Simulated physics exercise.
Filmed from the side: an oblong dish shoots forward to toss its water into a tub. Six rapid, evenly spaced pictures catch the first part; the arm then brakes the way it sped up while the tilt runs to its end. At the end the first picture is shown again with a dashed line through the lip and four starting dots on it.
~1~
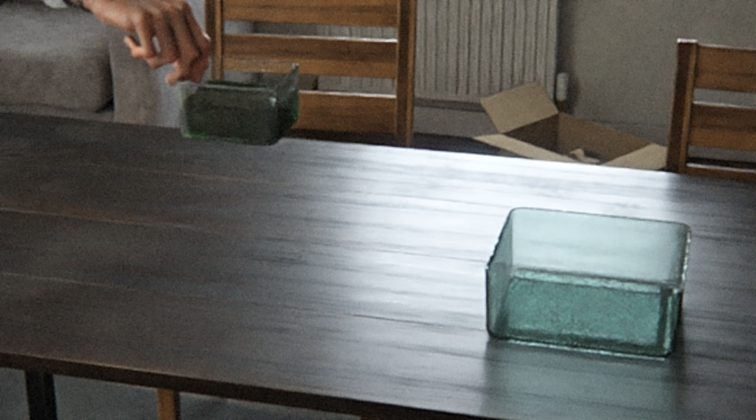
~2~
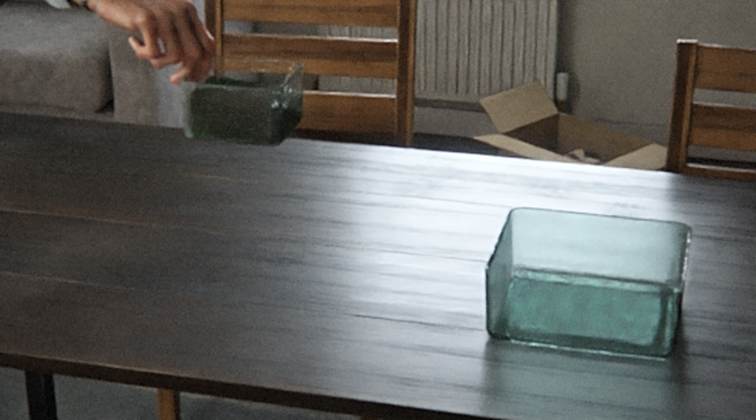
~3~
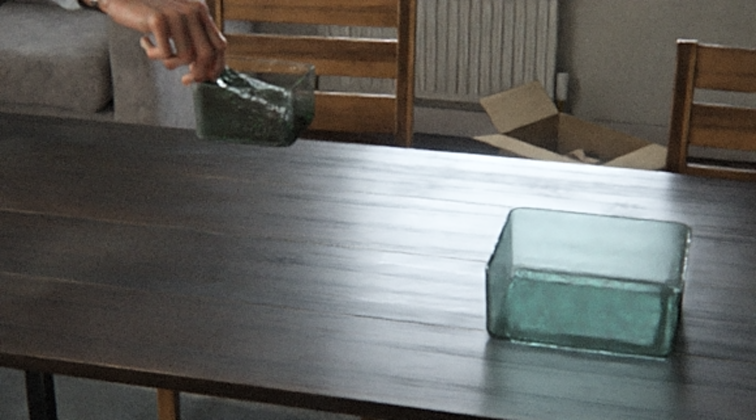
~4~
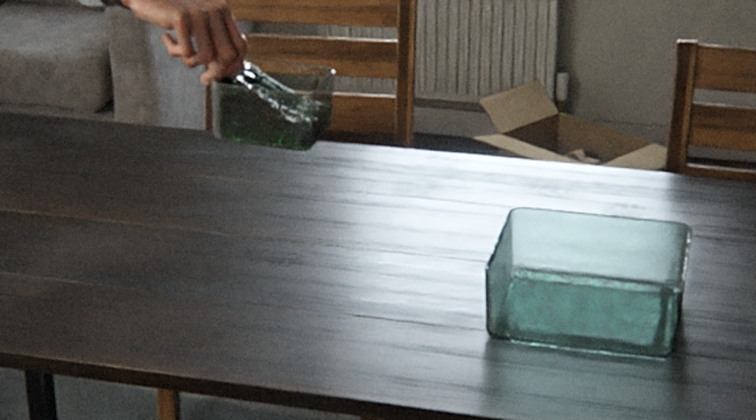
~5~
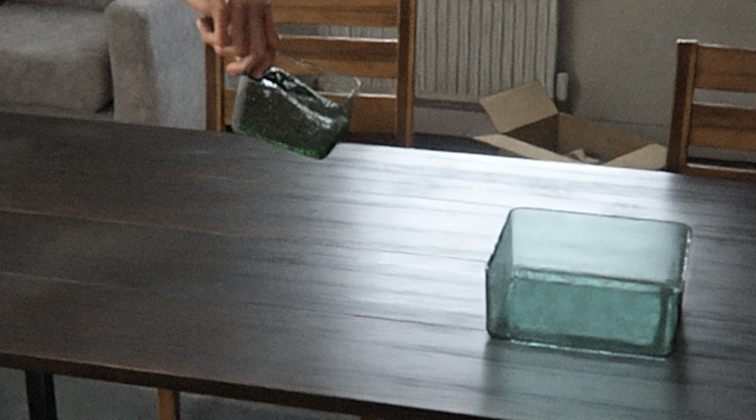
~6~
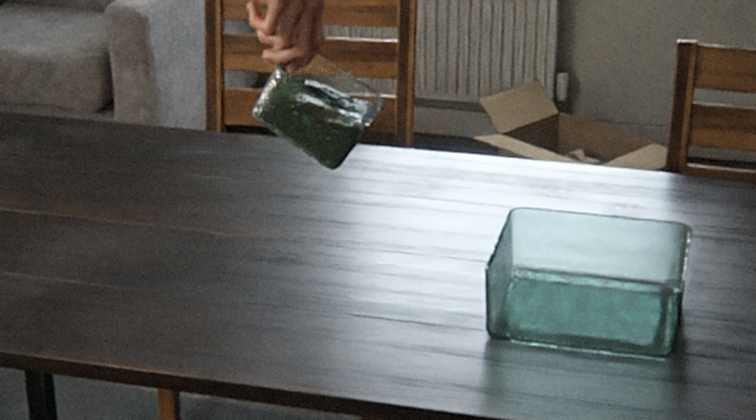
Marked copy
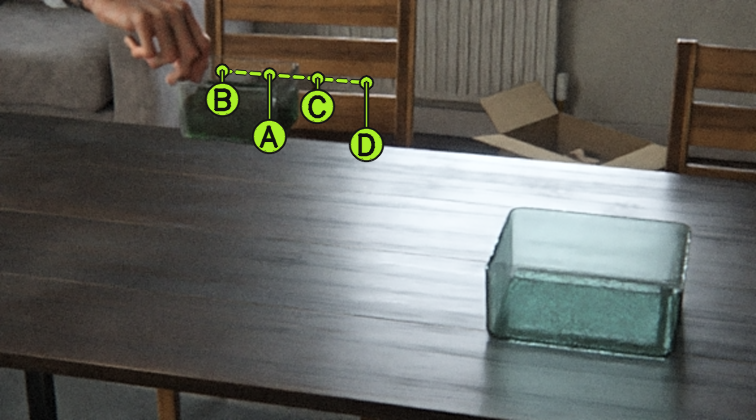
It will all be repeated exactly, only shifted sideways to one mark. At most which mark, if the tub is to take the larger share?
Go for C.
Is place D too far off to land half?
No, not at all.
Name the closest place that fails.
A.
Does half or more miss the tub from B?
Yes, that goes wrong.
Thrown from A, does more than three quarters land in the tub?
No, it does not.
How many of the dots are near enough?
Two of them.
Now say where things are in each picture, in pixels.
Upright, lip at (286, 76); tub from (486, 334) to (675, 357); nothing has left yet.
Upright, lip at (290, 76); nothing has left yet.
Upright, lip at (302, 77); nothing has left yet.
Tipped about 3°, lip at (322, 81); nothing has left yet.
Tipped about 14°, lip at (349, 94); nothing has left yet.
Tipped about 31°, lip at (375, 112); nothing has left yet.
On the marked copy, A at (269, 74); B at (222, 71); C at (317, 78); D at (366, 82).
If A is chosen, about 23 % lands in the tub, 72 % falls short and 5 % goes beside or beyond.
If B is chosen, about 0 % lands in the tub, 98 % falls short.
If C is chosen, about 66 % lands in the tub, 22 % falls short and 12 % goes beside or beyond.
If D is chosen, about 72 % lands in the tub, 10 % falls short and 18 % goes beside or beyond.
